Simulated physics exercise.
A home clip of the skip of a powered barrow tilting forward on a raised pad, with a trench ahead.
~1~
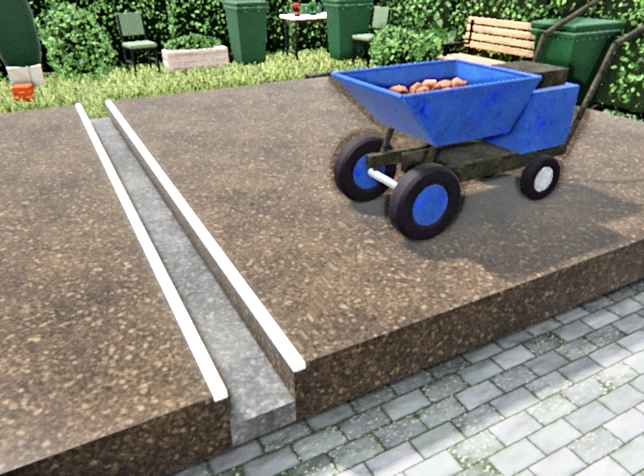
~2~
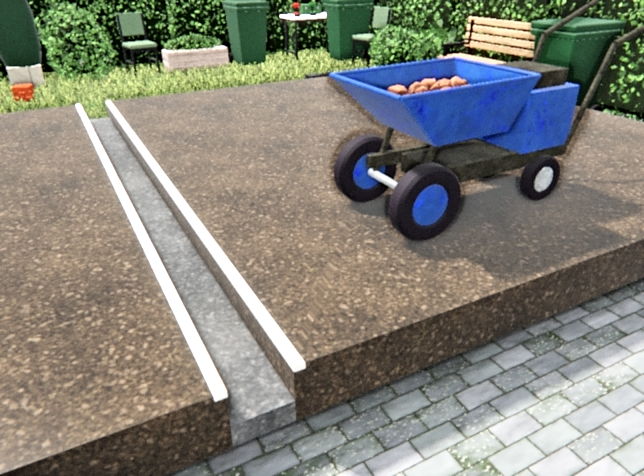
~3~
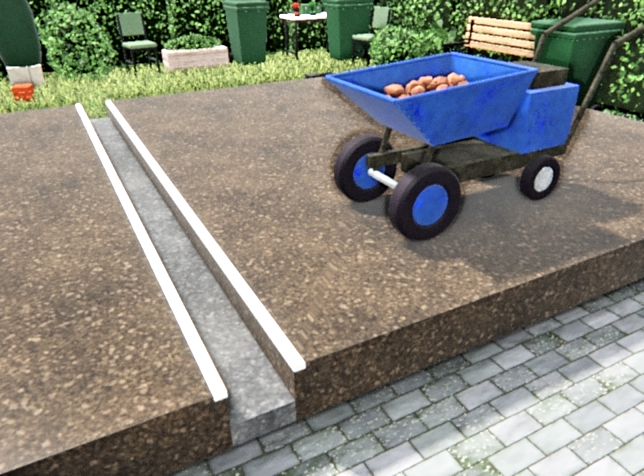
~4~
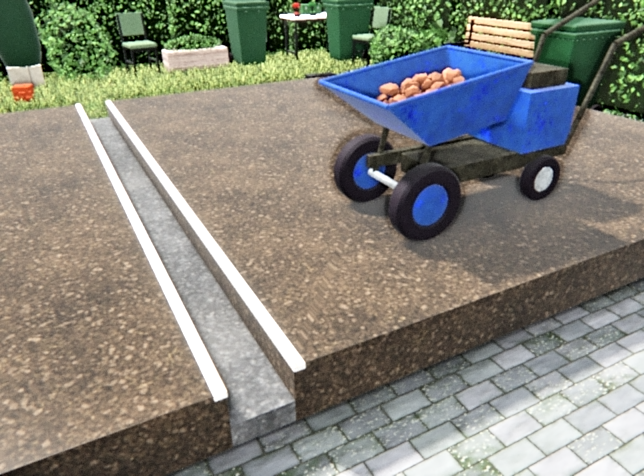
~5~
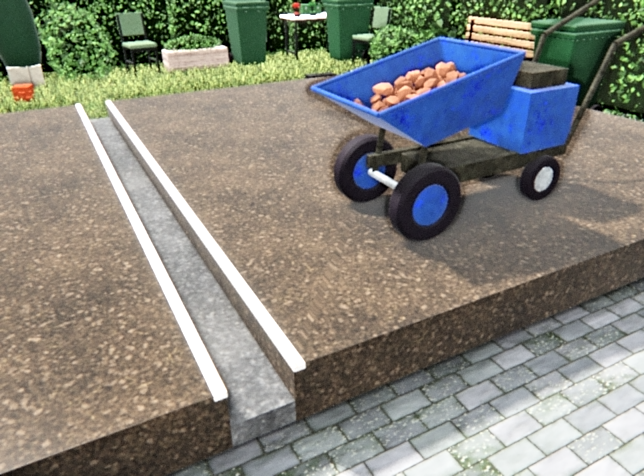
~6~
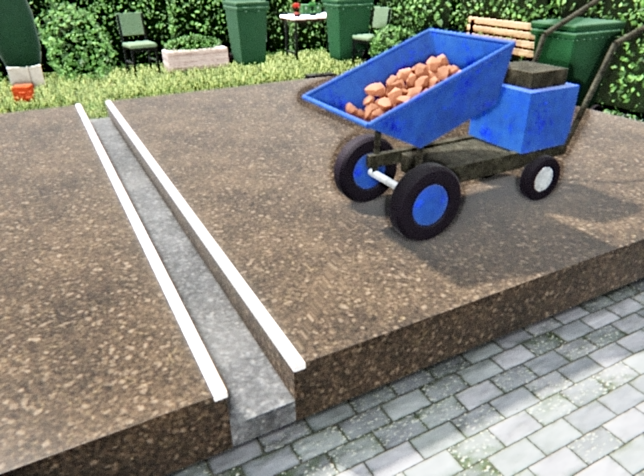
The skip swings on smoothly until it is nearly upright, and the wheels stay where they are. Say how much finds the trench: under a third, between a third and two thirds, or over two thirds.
Between the edges lies less than a third of the load.
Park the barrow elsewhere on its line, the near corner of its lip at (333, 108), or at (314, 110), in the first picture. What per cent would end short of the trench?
In turn 10 and 0 in a hundred.
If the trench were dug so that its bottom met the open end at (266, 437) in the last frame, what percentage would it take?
Close to 10 per cent.
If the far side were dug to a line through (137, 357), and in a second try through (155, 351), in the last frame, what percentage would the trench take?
Roughly 10 per cent, and 10 per cent.
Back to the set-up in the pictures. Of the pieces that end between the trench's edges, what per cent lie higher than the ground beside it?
Close to 0 per cent.
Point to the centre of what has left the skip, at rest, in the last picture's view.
Roughly at (259, 245).
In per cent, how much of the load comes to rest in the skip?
About 20 per cent.
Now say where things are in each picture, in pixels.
Lip of the skip at (402, 98), level; top of the load at (446, 95), lumps of rubble; first edge of the trench at (265, 317); far edge at (194, 339), the trench under half as wide as the skip, and about half as deep as wide, in the first frame.
Lip of the skip at (401, 99), level; top of the load at (445, 94), in the second frame.
Lip of the skip at (396, 102), tipped barely; top of the load at (442, 92), in the third frame.
Lip of the skip at (388, 107), tipped a little; top of the load at (445, 88), in the fourth frame.
Lip of the skip at (379, 115), tipped a little; top of the load at (449, 85), in the fifth frame.
Lip of the skip at (368, 126), tipped clearly; top of the load at (442, 79); first edge of the trench at (265, 317); far edge at (194, 339), in the sixth frame.
Soon, skip tipped steeply; all in the skip.
A while on, skip tipped steeply; about two thirds in the skip; about a quarter short of the trench; a stray few in or heaped over the trench.
Towards the end, skip tipped right over; about a quarter in the skip; about two thirds short of the trench; a small part in or heaped over the trench.
Finally, skip tipped right over; about a quarter in the skip; about two thirds short of the trench; a small part in or heaped over the trench; none beyond it.
